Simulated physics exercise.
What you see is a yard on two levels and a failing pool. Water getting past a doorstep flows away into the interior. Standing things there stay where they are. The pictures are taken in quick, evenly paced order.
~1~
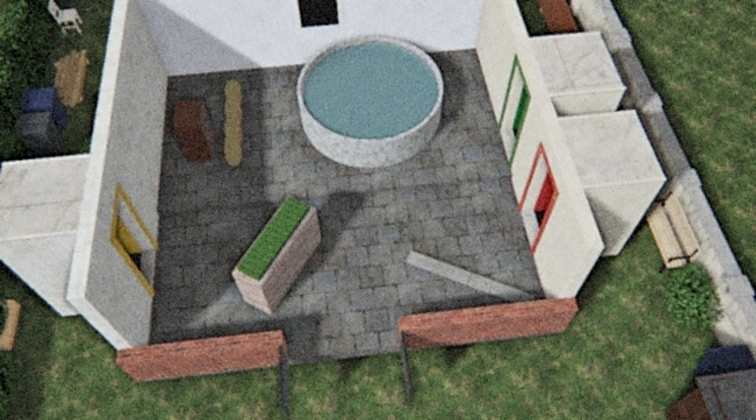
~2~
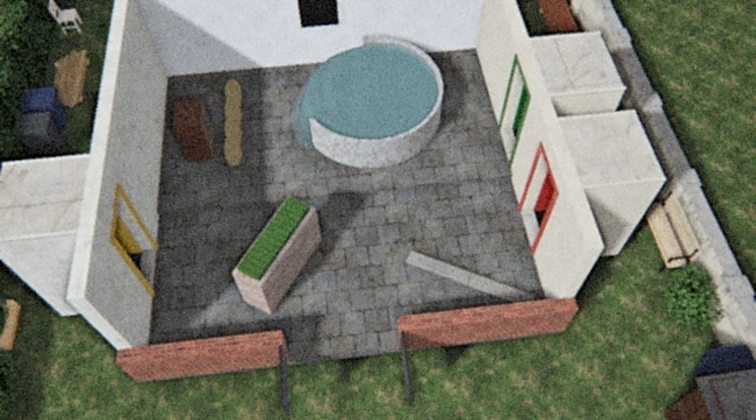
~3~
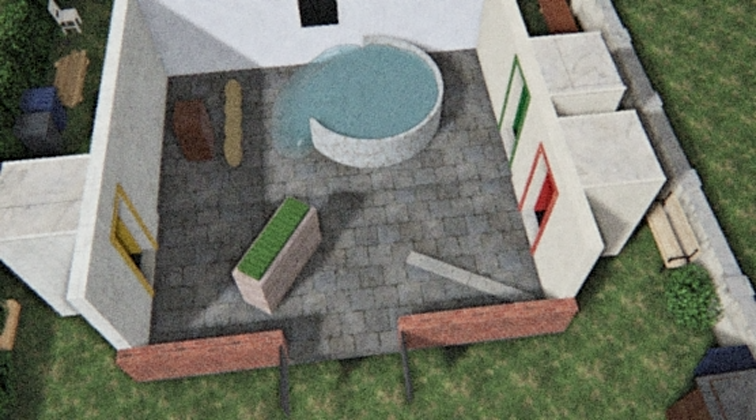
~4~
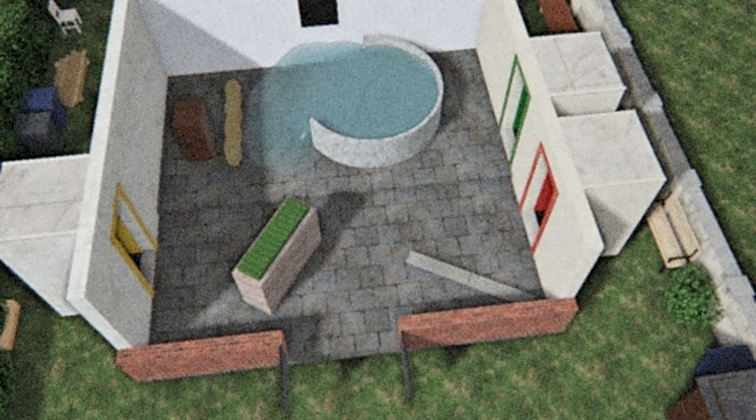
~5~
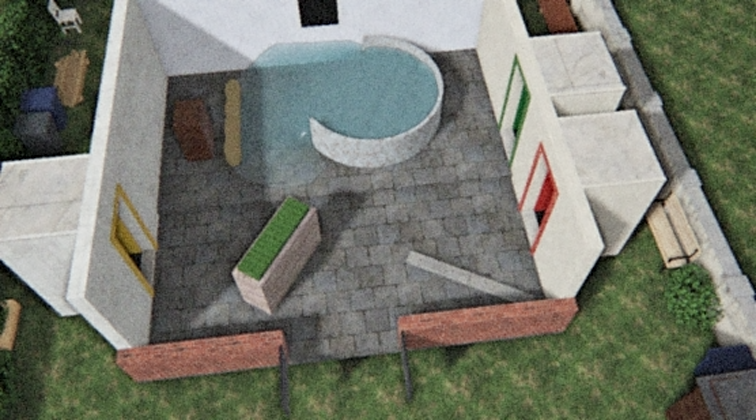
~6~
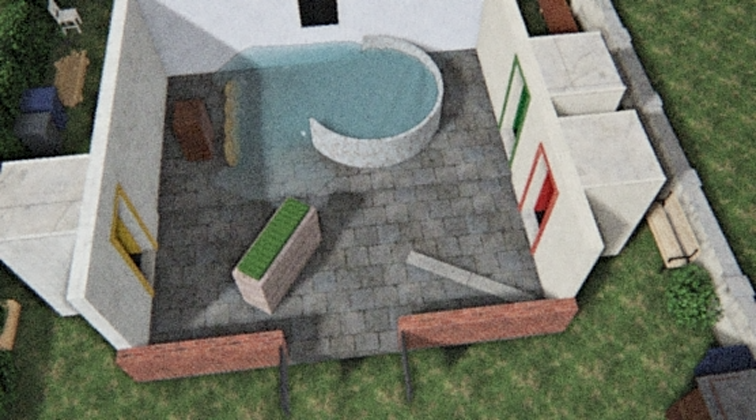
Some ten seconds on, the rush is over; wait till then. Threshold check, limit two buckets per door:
Green door under; yellow door over; red door over.
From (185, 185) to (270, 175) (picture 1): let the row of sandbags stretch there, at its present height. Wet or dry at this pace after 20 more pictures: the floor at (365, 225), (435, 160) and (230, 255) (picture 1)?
Point by point: No flooding; no flooding; inundated.
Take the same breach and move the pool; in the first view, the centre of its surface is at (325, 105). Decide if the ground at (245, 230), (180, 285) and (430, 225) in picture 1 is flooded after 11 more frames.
Soaked, soaked, spared.
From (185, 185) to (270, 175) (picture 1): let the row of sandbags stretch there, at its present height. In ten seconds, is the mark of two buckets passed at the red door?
As for the red door, it exceeds it.
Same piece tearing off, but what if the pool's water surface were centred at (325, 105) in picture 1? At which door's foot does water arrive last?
The one in red comes last.
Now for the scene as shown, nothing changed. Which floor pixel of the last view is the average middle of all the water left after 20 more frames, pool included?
At roughly (285, 142).
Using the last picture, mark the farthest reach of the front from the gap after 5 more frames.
The wet edge reaches furthest near (158, 240).
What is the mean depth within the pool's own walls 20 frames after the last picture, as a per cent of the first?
Estimate: Close to 30 %.
A moment on, water covers 30 % of the floor; the green door not reached, the yellow door not reached, the red door not reached.
Next, water covers 45 % of the floor; the green door not reached, the yellow door wet at the sill, nothing in, the red door not reached.
Then, water covers 65 % of the floor; the green door wet at the sill, nothing in, the yellow door under two buckets in, the red door not reached.
Later, water covers 90 % of the floor; the green door wet at the sill, nothing in, the yellow door over two buckets in, the red door under two buckets in.
In the end, water covers 90 % of the floor; the green door wet at the sill, nothing in, the yellow door far over two buckets in, the red door over two buckets in.
